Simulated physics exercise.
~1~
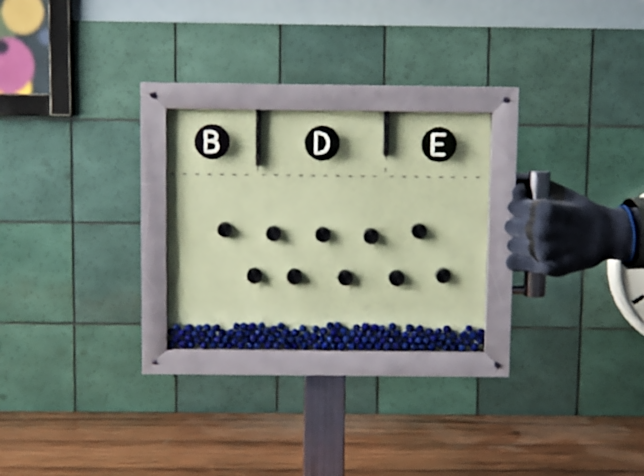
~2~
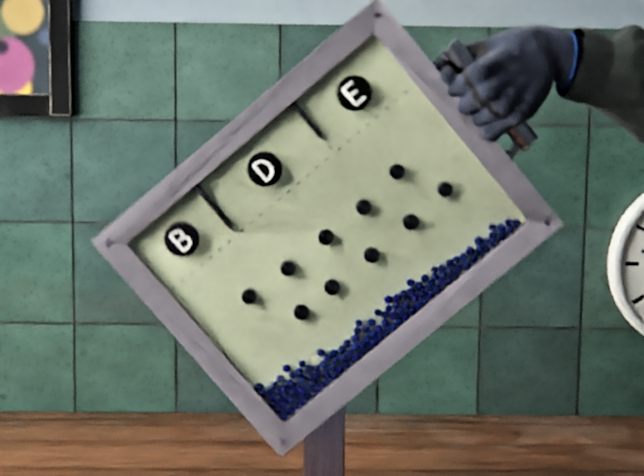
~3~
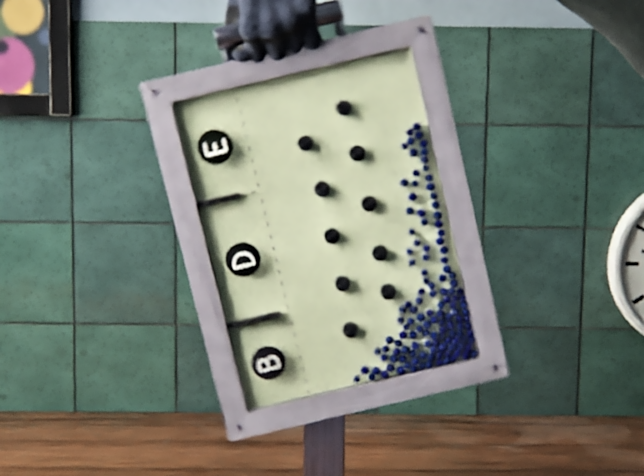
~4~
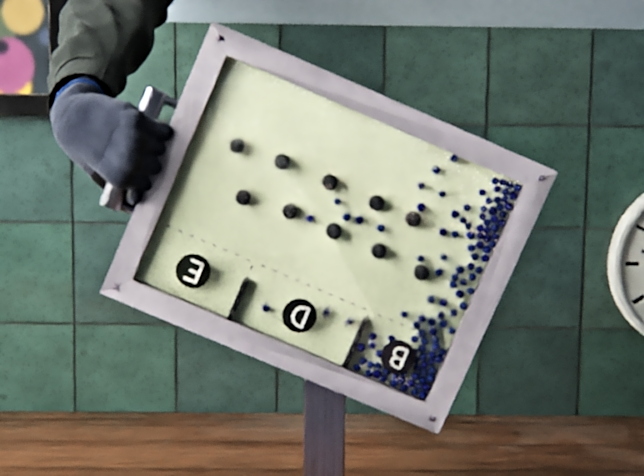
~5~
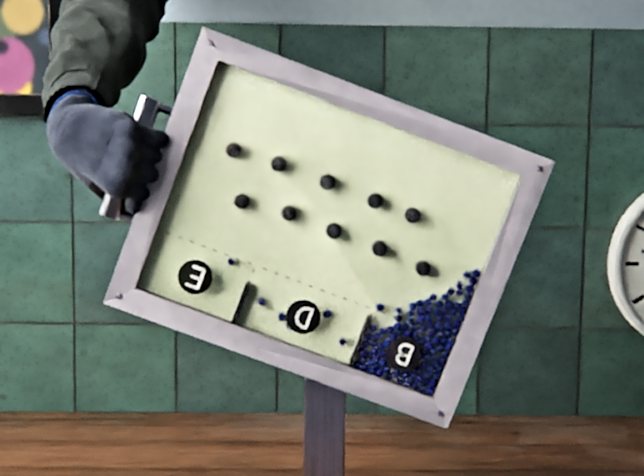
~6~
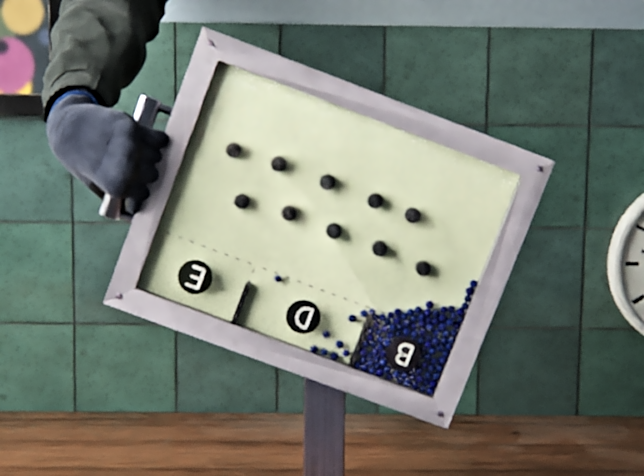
In a tiled room, a gloved hand turns a case anticlockwise, piling blue beads mostly into B.
